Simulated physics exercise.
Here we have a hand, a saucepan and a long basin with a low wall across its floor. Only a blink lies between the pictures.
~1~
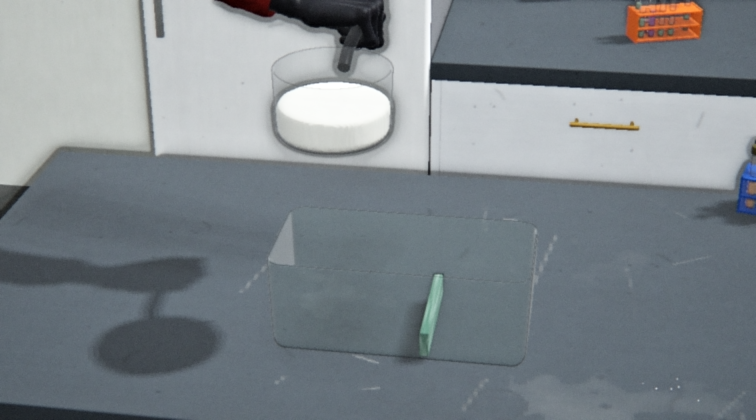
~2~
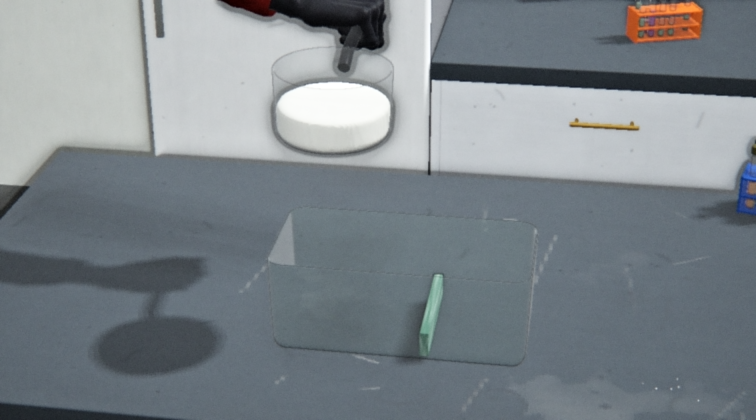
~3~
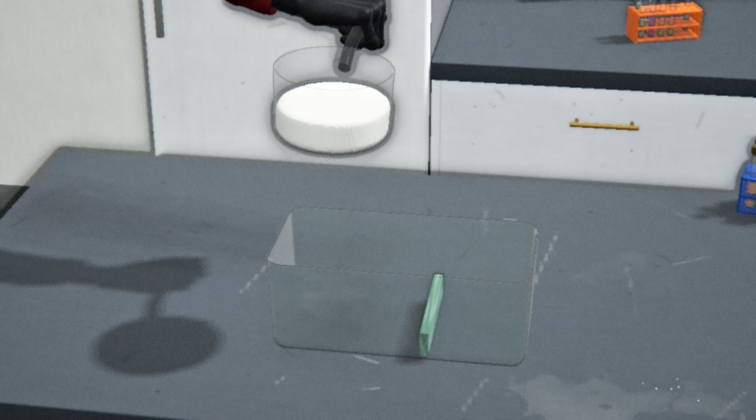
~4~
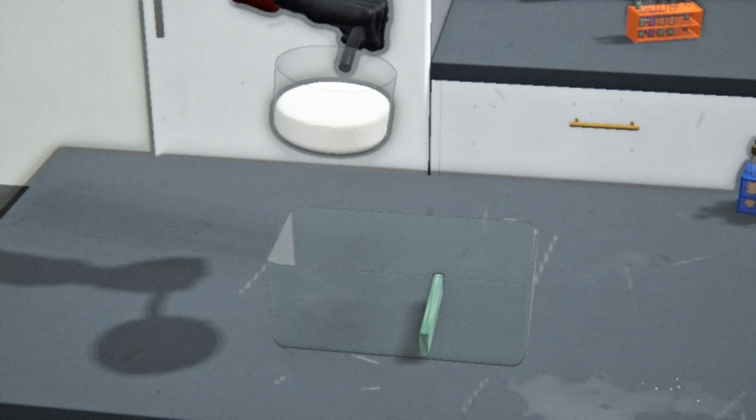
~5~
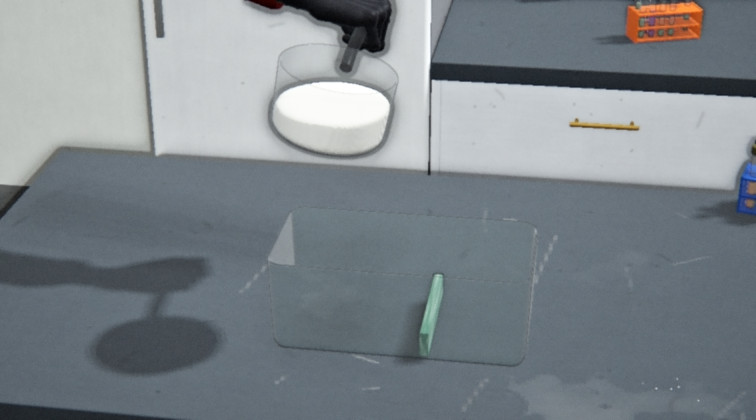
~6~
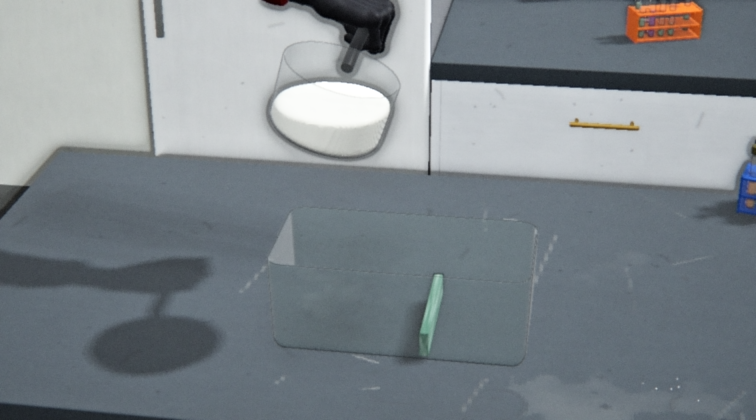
At first, a dark mechanical-looking hand holds a clear, round container of white milk level above a gray counter, where a transparent basin with a low green wall sits. Then the hand gradually tilts the container slightly down to the right, while the basin below stays still and empty.
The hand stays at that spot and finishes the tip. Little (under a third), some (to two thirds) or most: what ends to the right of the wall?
It comes to between a third and two thirds.
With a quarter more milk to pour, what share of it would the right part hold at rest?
Near 60 %.
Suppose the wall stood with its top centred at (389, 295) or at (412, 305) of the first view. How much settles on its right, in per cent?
In turn 90 and 90 in a hundred.
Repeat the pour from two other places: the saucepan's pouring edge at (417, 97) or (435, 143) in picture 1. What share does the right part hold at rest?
The first gives 90 %, the second 90 %.
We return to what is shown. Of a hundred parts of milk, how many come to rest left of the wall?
Some 40 per cent.
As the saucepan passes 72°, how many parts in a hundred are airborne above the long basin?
About 25 per cent.
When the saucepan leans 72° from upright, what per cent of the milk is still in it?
About 75 per cent.
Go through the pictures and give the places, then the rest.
In the first picture, it leans 0°; its right rim is at (392, 72); the milk meets the walls at (279, 98) and (389, 105); the long basin's rim runs from (279, 235) to (535, 253); the wall's top is at (432, 304).
In the second picture, it leans 1°; its right rim is at (392, 73); the milk meets the walls at (279, 99) and (389, 105).
In the third picture, it leans 3°; its right rim is at (393, 75); the milk meets the walls at (279, 98) and (389, 105).
In the fourth picture, it leans 6°; its right rim is at (395, 79); the milk meets the walls at (279, 98) and (390, 105).
In the fifth picture, it leans 11°; its right rim is at (397, 84); the milk meets the walls at (277, 97) and (390, 106).
In the sixth picture, it leans 17°; its right rim is at (398, 90); the milk meets the walls at (276, 96) and (390, 106).
A moment on, the saucepan is tipped part way and 73 per cent is still to pour, 0 is left of the wall and 0 right of it.
Next, the saucepan is tipped right over and 19 per cent is still to pour, 12 is left of the wall and 47 right of it.
Then the saucepan is tipped right over and 1 per cent is still to pour, 36 is left of the wall and 58 right of it.
Later the saucepan is tipped right over and 0 per cent is still to pour, 41 is left of the wall and 58 right of it.
In the end 41 per cent lies left of the wall, 58 right of it and 1 outside.
